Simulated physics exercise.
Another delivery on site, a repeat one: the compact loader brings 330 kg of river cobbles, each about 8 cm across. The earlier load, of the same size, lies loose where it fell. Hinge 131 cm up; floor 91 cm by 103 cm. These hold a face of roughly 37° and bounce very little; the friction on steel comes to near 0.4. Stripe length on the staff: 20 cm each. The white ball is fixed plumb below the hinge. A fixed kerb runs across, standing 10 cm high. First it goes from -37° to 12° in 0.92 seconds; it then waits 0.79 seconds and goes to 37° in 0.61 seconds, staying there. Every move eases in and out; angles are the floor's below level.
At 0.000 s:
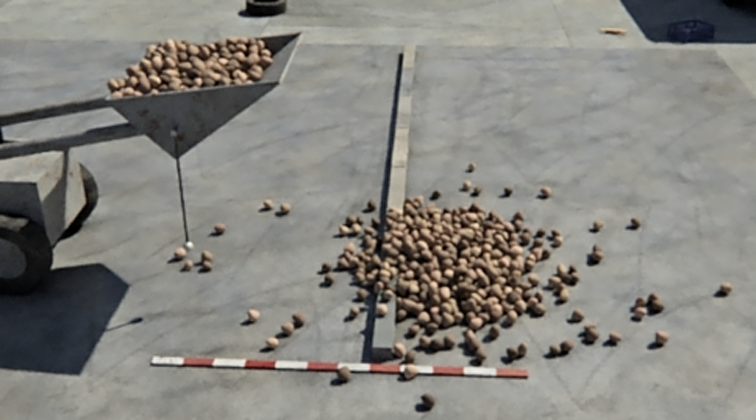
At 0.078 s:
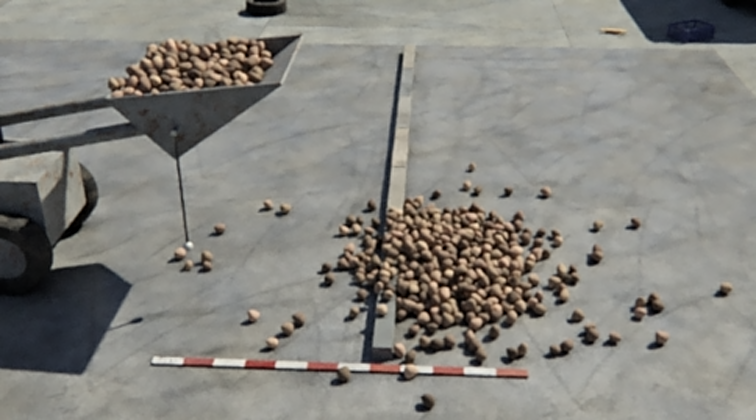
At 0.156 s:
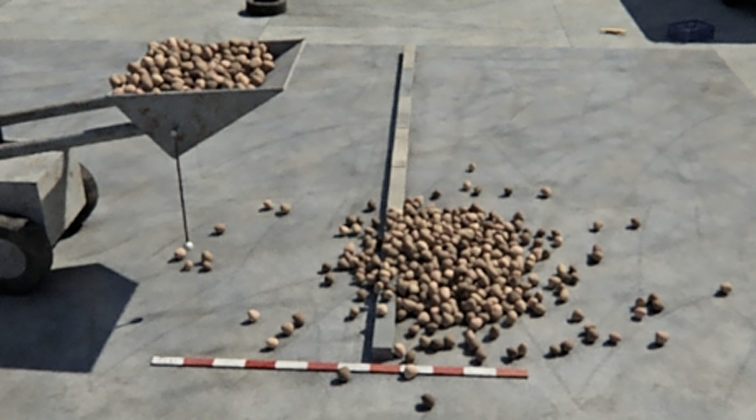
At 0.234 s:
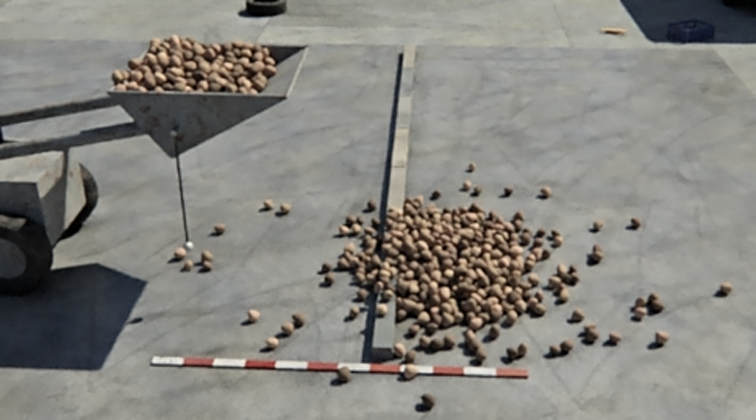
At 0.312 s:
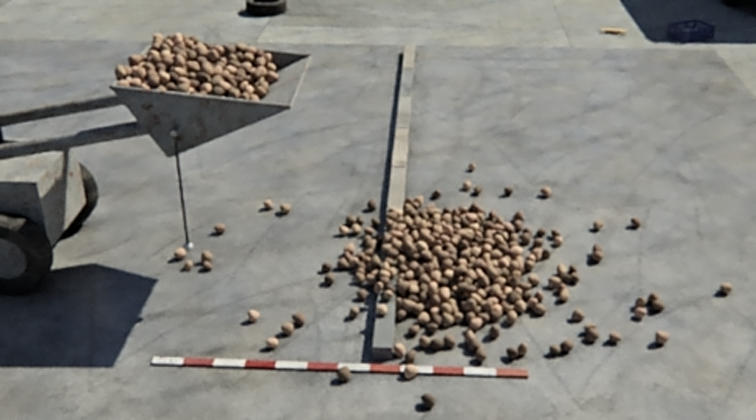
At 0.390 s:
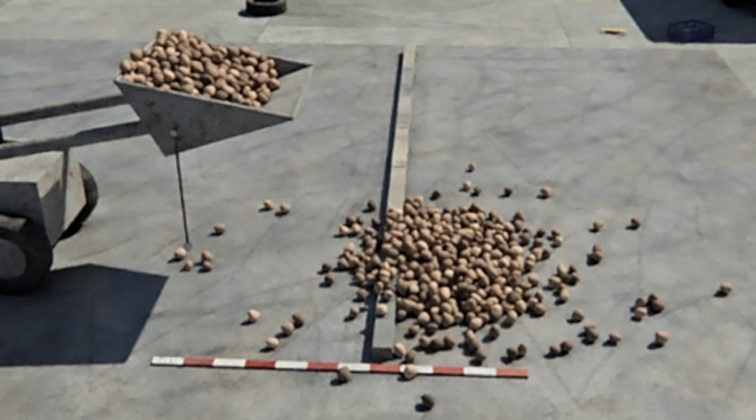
In this clip, a loader's bucket heaped with rounded brown cobbles gradually tilts back toward level, its front lip rising relative to the rear, while a loose pile of similar stones lies motionless across a kerb beside a red-and-white striped staff.
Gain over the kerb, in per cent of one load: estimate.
Approx. 1 %.
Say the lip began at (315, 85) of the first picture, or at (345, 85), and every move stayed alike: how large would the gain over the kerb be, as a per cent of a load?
Close to 10 per cent, followed by close to 35 per cent.
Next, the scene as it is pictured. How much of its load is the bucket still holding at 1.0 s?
About 100 percent is still in there.
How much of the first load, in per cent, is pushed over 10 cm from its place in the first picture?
I'd say roughly 0 per cent of them.
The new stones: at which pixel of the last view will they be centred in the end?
Centre: Approx. (336, 252).
After 0.7 s the floor is at 4°; in per cent of one load, 100 in the bucket, 14 on this side of the kerb, 88 over the kerb; the foremost stones are at (650, 283).
After 1.0 s the floor is at 12°; in per cent of one load, 100 in the bucket, 14 on this side of the kerb, 88 over the kerb; the foremost stones are at (650, 283).
After 2.8 s the floor is at 37°; in per cent of one load, 8 in the bucket, 105 on this side of the kerb, 89 over the kerb; the foremost stones are at (650, 283).
After 5.3 s the floor is at 37°; in per cent of one load, 0 in the bucket, 112 on this side of the kerb, 89 over the kerb; the foremost stones are at (650, 283). Net gain over the kerb, 1.
